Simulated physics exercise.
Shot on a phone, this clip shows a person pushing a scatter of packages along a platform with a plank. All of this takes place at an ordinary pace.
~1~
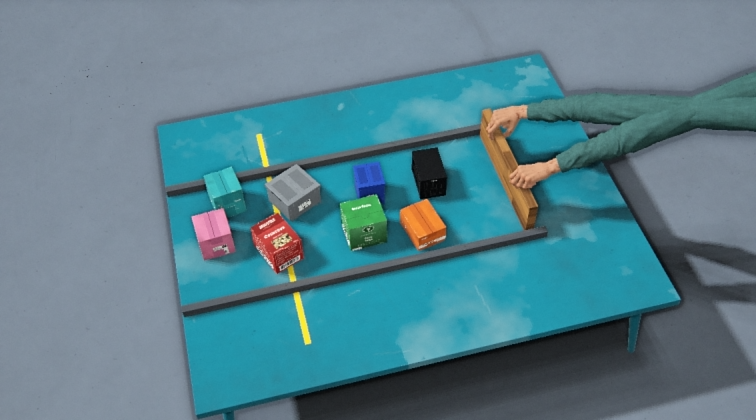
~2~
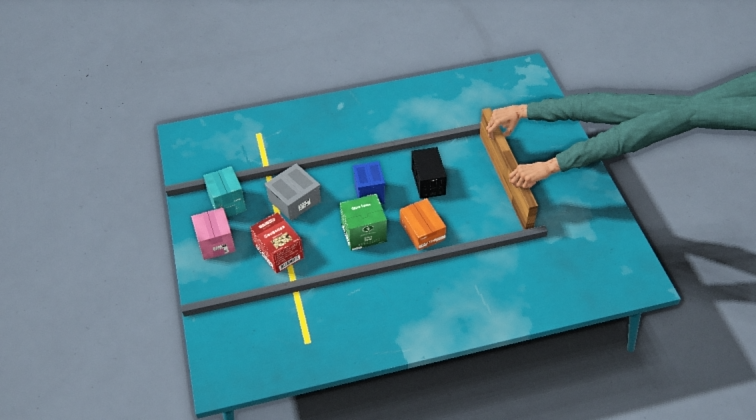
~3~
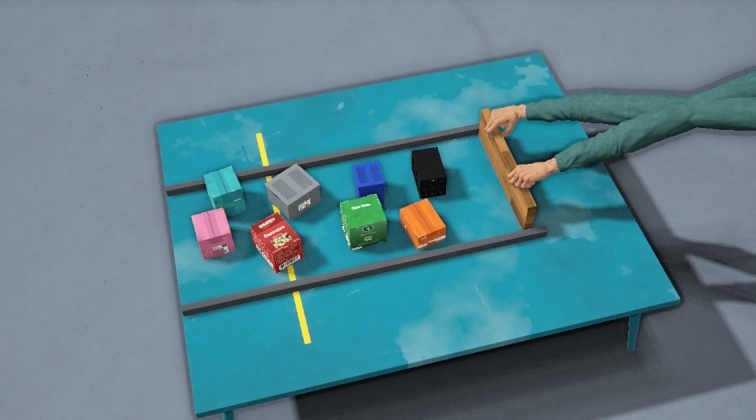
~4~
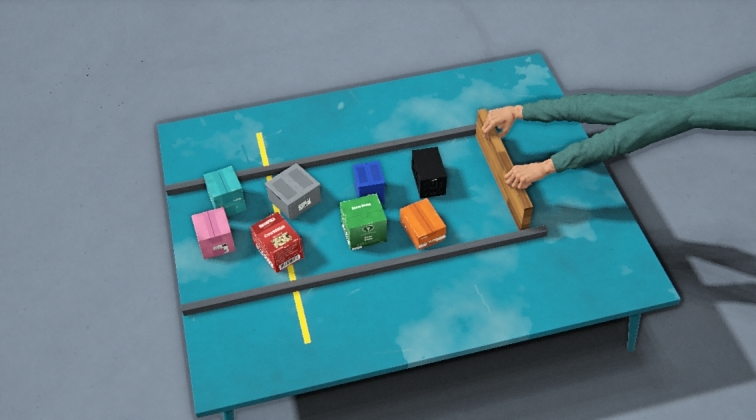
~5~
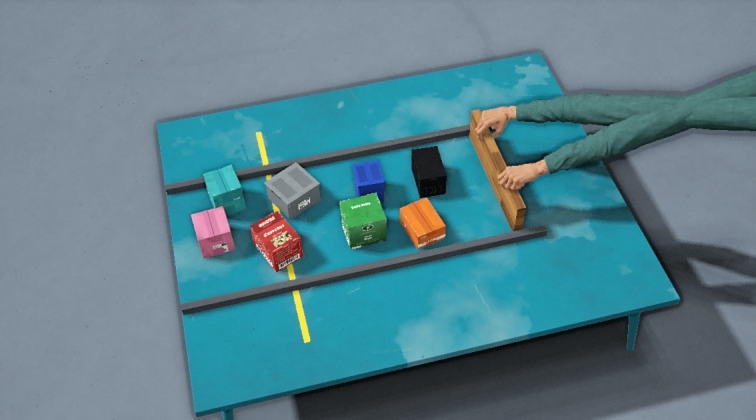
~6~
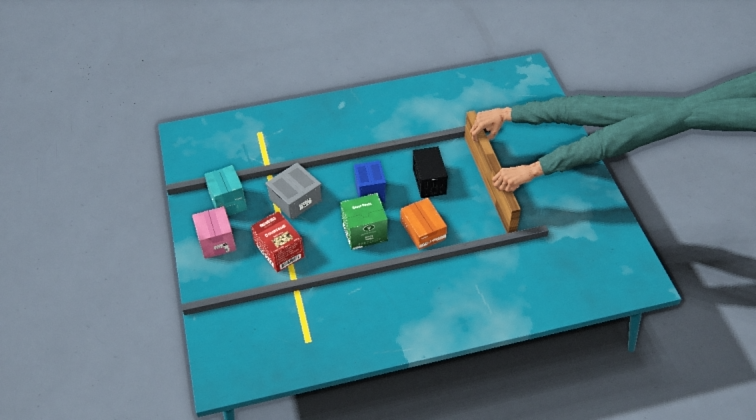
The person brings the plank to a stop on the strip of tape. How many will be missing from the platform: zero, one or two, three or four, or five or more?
So the tally of ones that come down is one, perhaps two, really.
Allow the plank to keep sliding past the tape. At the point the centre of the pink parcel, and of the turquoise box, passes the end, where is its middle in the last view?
Near (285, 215) in the first case, near (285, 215) in the other.
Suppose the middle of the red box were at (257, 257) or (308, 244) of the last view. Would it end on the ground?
Well, it remains the first time and remains the second time.
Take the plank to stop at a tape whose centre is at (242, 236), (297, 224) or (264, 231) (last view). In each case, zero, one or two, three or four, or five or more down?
Taking the places in the order asked: Three to four, then no fall at all, then just one or two.
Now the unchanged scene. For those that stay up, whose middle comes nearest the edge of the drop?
The red box winds up nearest.
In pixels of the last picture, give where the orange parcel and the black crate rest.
The orange parcel comes to rest close to (272, 254), while the black crate rests close to (264, 207).
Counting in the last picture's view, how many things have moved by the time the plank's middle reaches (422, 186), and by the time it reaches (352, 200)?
At the first spot 2, then 6.
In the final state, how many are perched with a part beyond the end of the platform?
0 is the number.
A little later, none off yet; pink parcel at rest near (214, 233); turquoise box at rest near (226, 192); red box at rest near (278, 242).
Next, none off yet; pink parcel at rest near (214, 233); turquoise box at rest near (226, 192); red box shifted a little near (271, 242).
When it is over, the number that fall off is one or two; down, turquoise box and pink parcel.
